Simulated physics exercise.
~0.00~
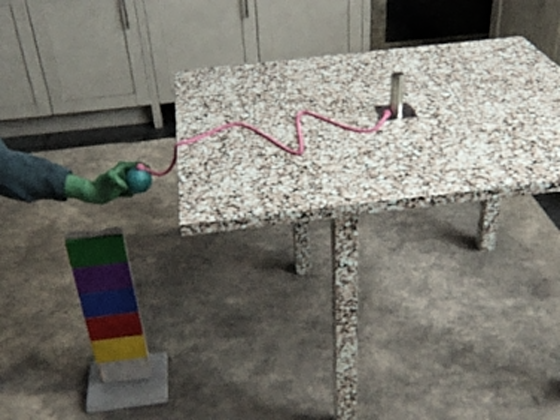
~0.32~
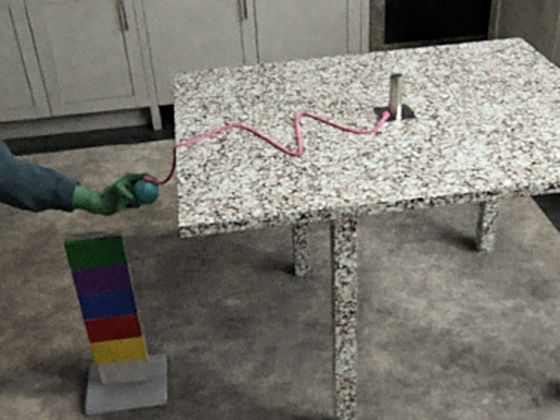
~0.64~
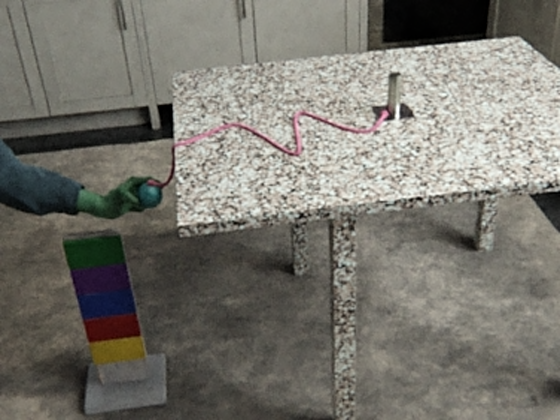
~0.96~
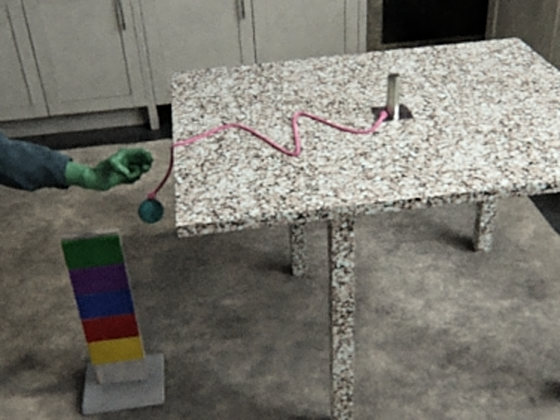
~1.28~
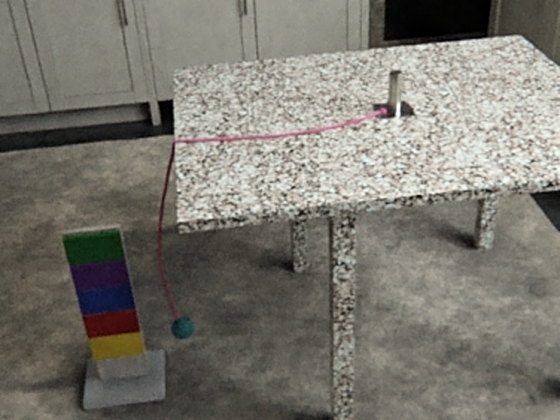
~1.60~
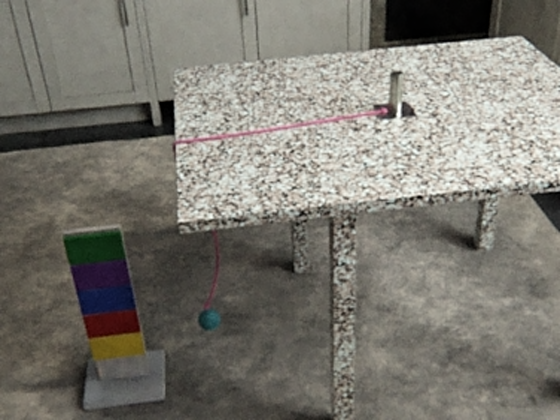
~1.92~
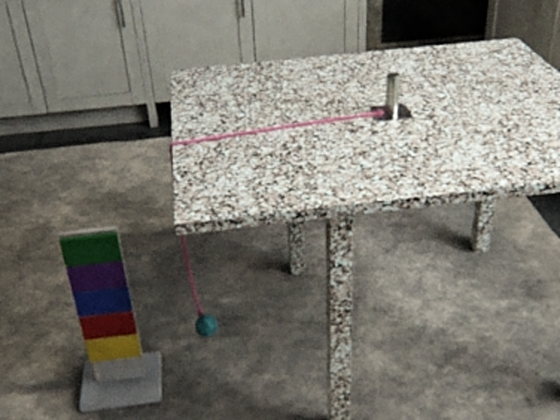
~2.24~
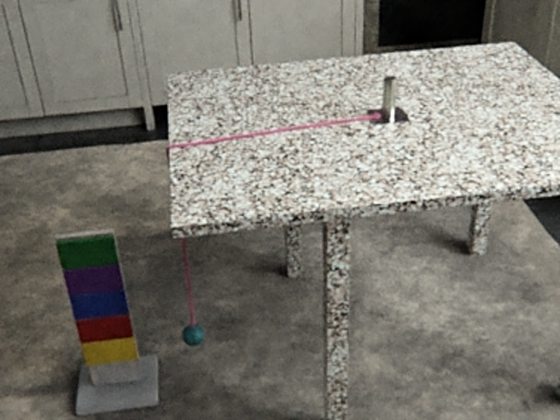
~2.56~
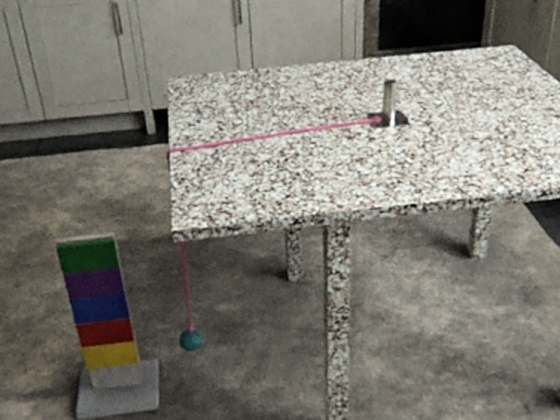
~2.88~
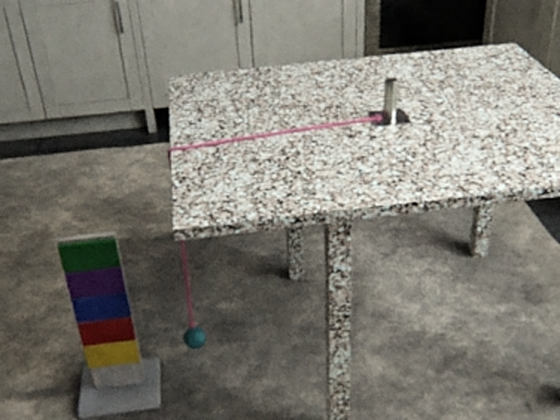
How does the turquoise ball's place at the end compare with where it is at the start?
At the start the ball is held in the hand, up beside the left end of the table and above the coloured stand. At the end it hangs from the cord much lower and somewhat further right, below the table edge and level with the yellow band.
